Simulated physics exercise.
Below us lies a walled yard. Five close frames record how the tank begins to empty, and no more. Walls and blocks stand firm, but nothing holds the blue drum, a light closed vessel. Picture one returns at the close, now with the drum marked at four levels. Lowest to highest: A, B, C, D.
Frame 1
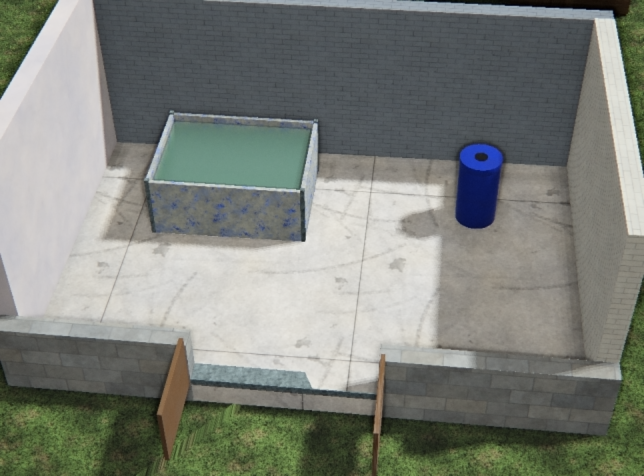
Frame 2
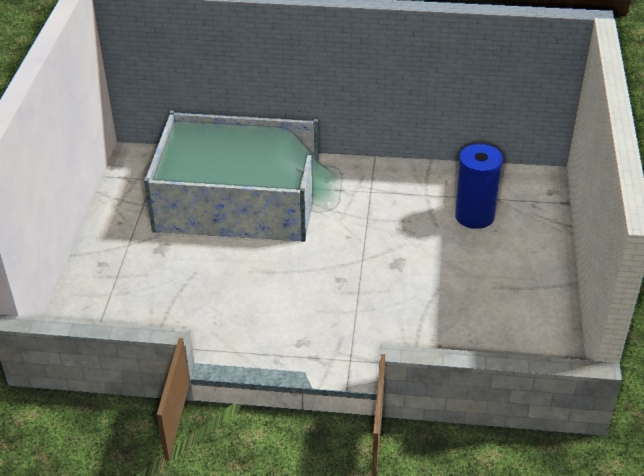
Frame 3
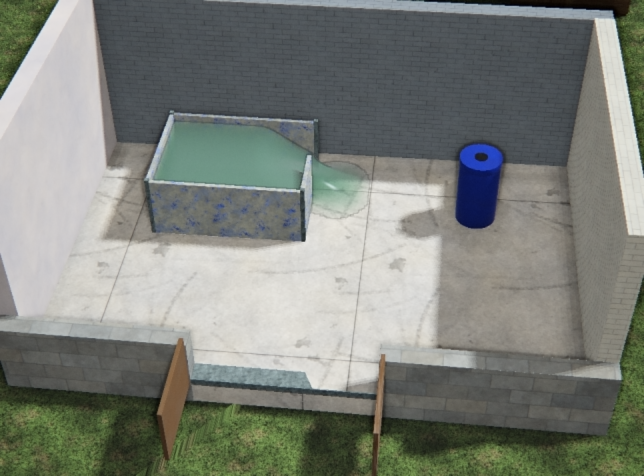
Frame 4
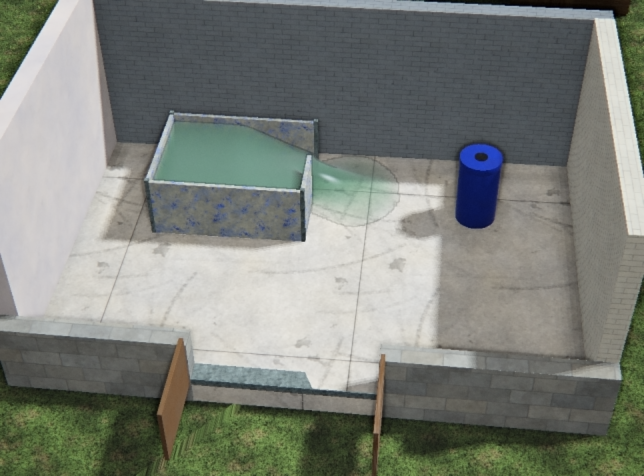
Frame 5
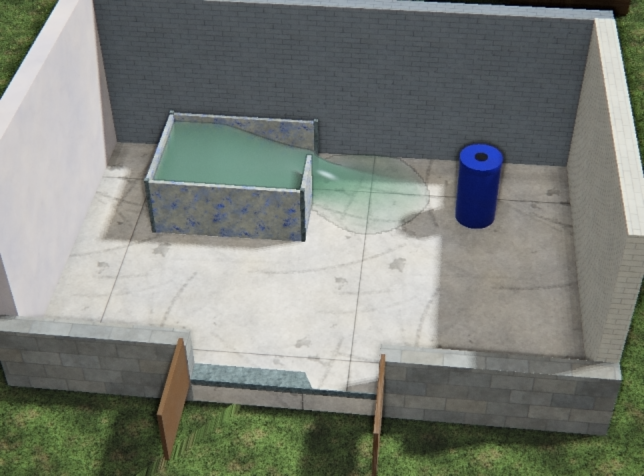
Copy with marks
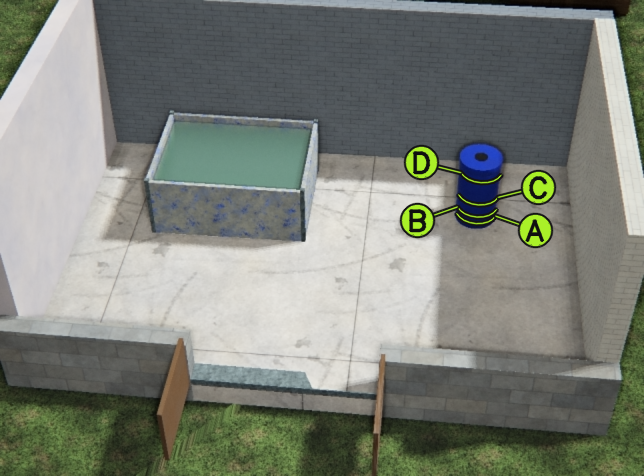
The footage shows a walled yard with a full tank of green water, a blue drum and an open gate; water pours from the tank's right side and spreads rightward across the pale floor, closer to the drum.
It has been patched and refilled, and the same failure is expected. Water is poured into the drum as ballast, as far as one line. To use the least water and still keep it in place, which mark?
The limit is C.
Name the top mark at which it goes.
The answer is B.
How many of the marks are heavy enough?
Two of the four.
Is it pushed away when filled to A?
Yes.
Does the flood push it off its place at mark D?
No, not at all.
On the marked copy, A at (476, 223); B at (476, 217); C at (478, 204); D at (481, 182); from the bottom up A, B, C, D.
For mark A, it is pushed about 6 times its own width away.
For mark B, it is pushed about its own width away.
For mark C, it does not move.
For mark D, it does not move.
